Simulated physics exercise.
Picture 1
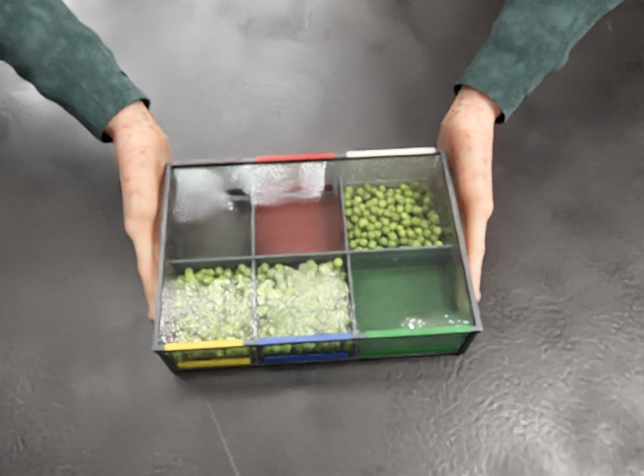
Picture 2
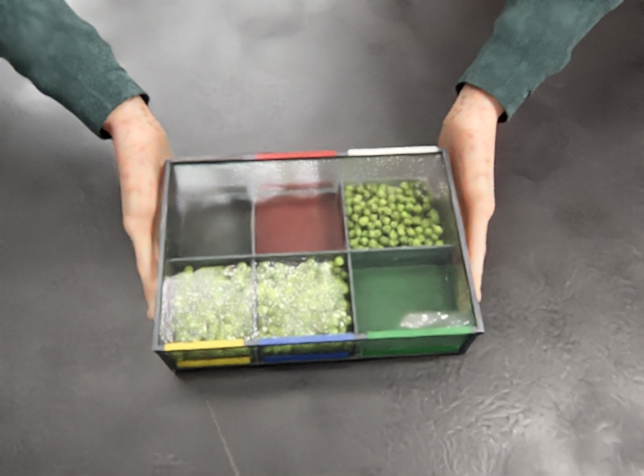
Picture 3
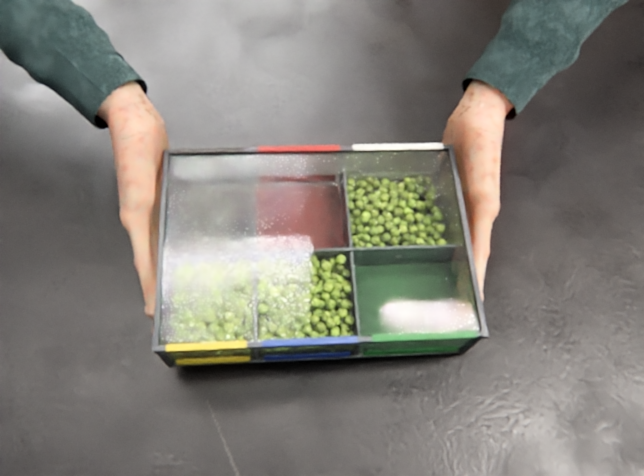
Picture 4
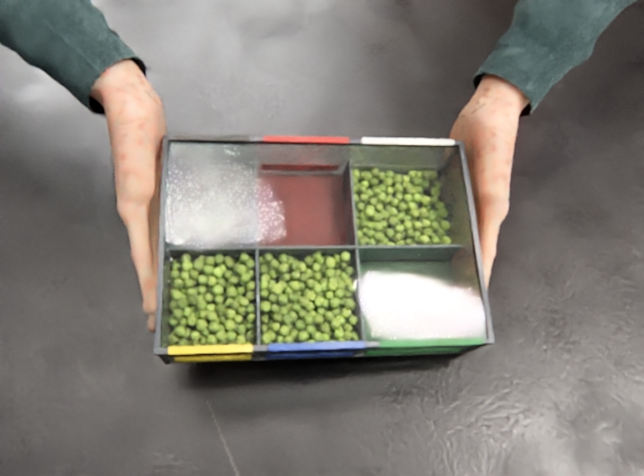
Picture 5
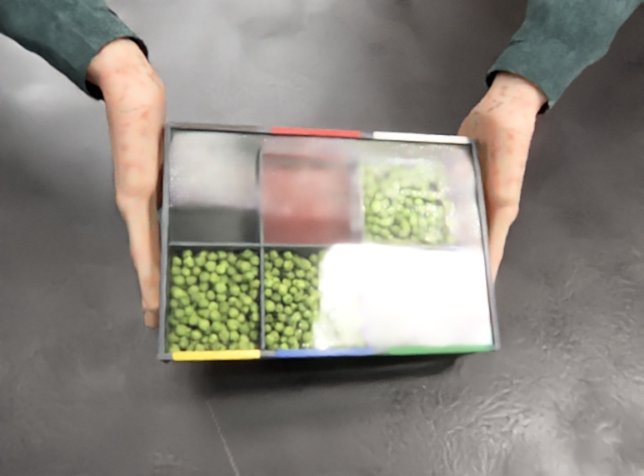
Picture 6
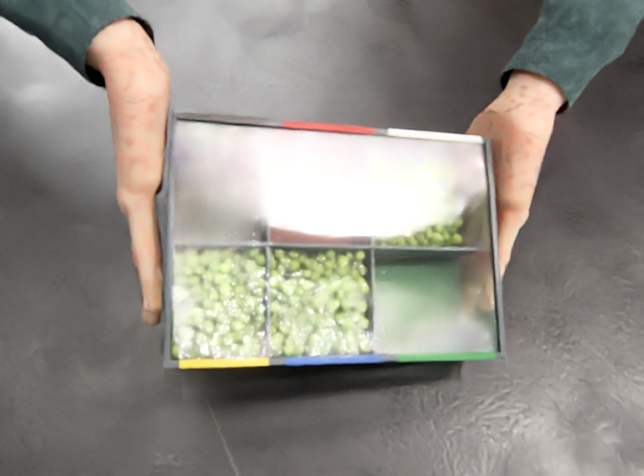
Two hands slowly tilt a clear-lidded, divided box of green peas as glare crosses its lid.
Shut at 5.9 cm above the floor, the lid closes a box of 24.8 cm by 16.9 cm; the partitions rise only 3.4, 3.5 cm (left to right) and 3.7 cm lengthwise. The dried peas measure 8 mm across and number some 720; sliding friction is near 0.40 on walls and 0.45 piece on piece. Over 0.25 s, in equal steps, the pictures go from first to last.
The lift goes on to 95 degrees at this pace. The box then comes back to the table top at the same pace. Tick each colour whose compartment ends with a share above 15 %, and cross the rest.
Red: Cross. Blue: Tick. Green: Tick. Yellow: Tick. White: Cross. Black: Cross.
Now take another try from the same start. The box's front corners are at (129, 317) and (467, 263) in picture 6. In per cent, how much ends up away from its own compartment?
Some 60 %.
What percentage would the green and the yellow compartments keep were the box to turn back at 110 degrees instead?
Then the green compartment would keep 35 per cent and the yellow one 25 per cent.
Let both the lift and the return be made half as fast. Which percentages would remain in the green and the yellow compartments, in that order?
The green compartment would end with 35 per cent and the yellow compartment with 25 per cent.
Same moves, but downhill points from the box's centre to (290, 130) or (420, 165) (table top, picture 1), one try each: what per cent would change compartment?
Estimate: Some 55 % and some 60 % respectively.
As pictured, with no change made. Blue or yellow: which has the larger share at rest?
The blue compartment ends up with more.
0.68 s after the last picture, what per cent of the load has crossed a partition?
Near 20 in a hundred.
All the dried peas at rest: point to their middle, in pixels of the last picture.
Est. centre at rest: (336, 319) px.
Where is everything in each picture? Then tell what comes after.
Box tilt 0 degrees, front corners at (158, 346) and (476, 327); blue 40 %, yellow 35 %, white 25 %, in the first picture.
Box tilt 1 degrees, front corners at (158, 346) and (477, 328), in the second picture.
Box tilt 5 degrees, front corners at (159, 347) and (481, 332), lowest corner right front, in the third picture.
Box tilt 11 degrees, front corners at (160, 349) and (488, 338), lowest corner right front, in the fourth picture.
Box tilt 18 degrees, front corners at (164, 354) and (494, 345), lowest corner right front, in the fifth picture.
Box tilt 24 degrees, front corners at (170, 361) and (500, 352), lowest corner right front; blue 40 %, yellow 35 %, white 25 %, in the sixth picture.
Then, 0.68 s after the last picture, tilt 94 degrees; blue 40 %, green 15 %, yellow 30 %, white 20 %.
Then, 1.13 s after the last picture, tilt 39 degrees; blue 35 %, green 35 %, yellow 25 %, white 10 %.
Then, 1.65 s after the last picture, tilt 0 degrees; blue 35 %, green 35 %, yellow 25 %, white 10 %.
In the end, red 0 %, blue 35 %, green 35 %, yellow 25 %, white 10 %, black 0 %.
